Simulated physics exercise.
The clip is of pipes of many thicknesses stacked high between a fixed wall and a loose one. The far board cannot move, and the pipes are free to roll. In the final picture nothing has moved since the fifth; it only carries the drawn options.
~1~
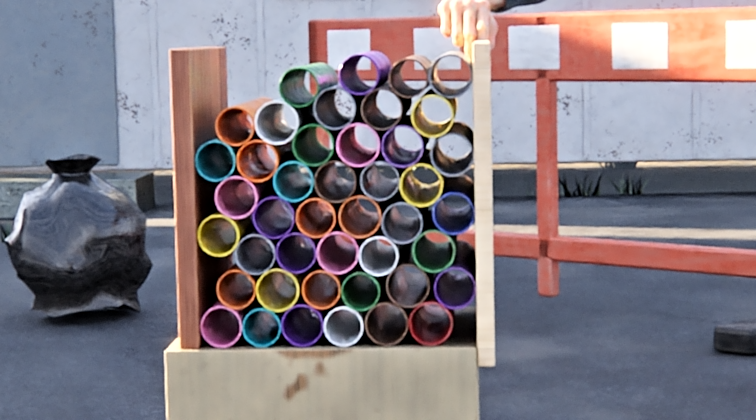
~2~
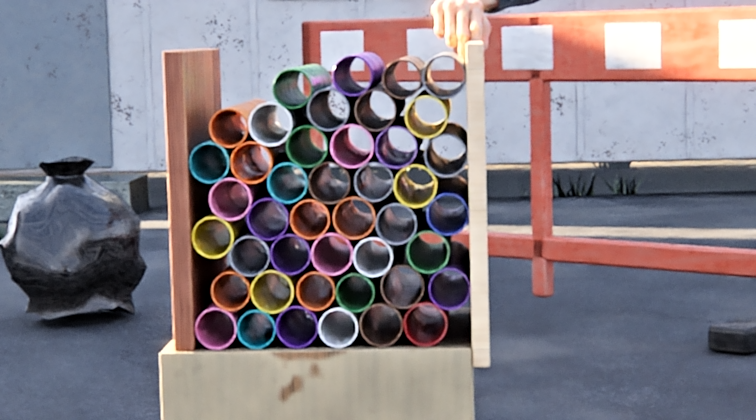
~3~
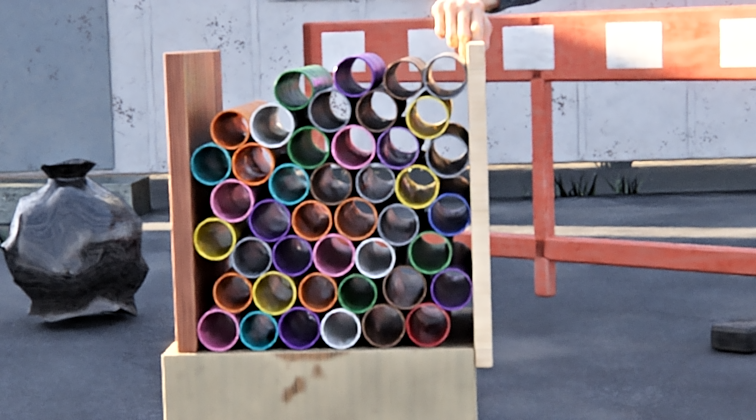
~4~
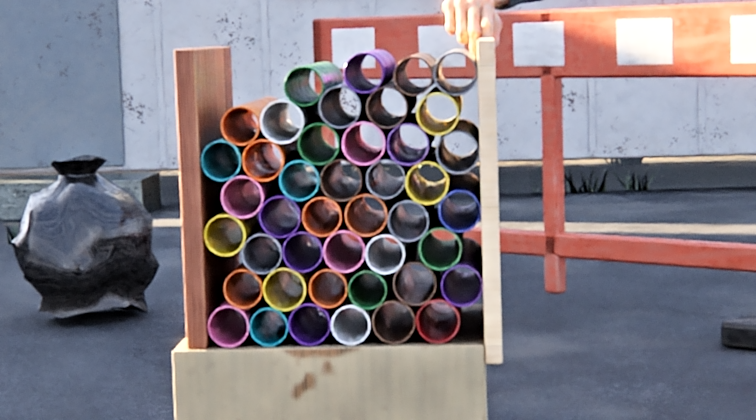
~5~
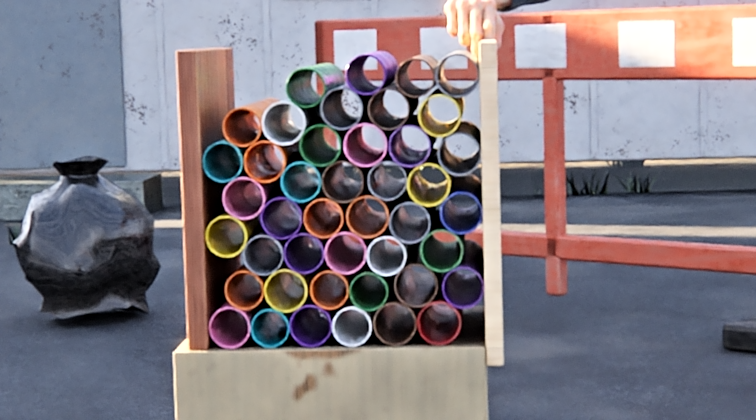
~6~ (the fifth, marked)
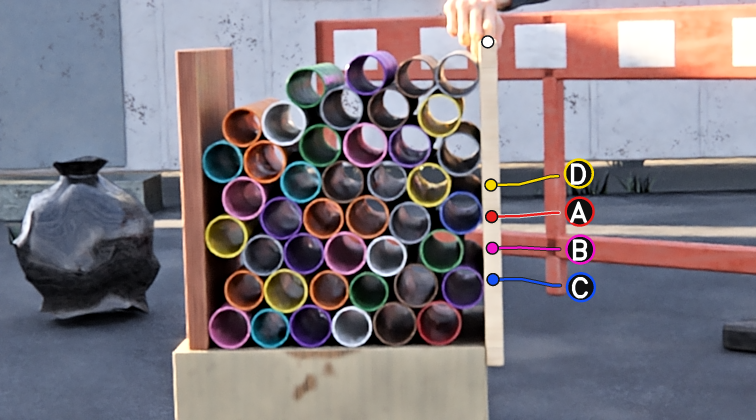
A hand held the top of the right side board beside a stack of colourful pipes on a wooden block, and nothing moved apart from the whole view shifting slightly from side to side.
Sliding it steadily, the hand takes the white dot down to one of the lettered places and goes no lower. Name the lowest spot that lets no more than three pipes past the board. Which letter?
Lower it to D and no more.
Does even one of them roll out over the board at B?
Yes.
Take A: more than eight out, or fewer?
Fewer than eight.
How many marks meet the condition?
One of them.
On the marked copy, A at (492, 217); B at (492, 248); C at (493, 279); D at (491, 185); the white dot at (488, 42).
With D. Early on, top of the board (480, 105).
Further on, top of the board (482, 178).
At the end, top of the board (482, 185), one out over the board.
As for the rest, A four out over the board; B more than three out over the board; C more than three out over the board.
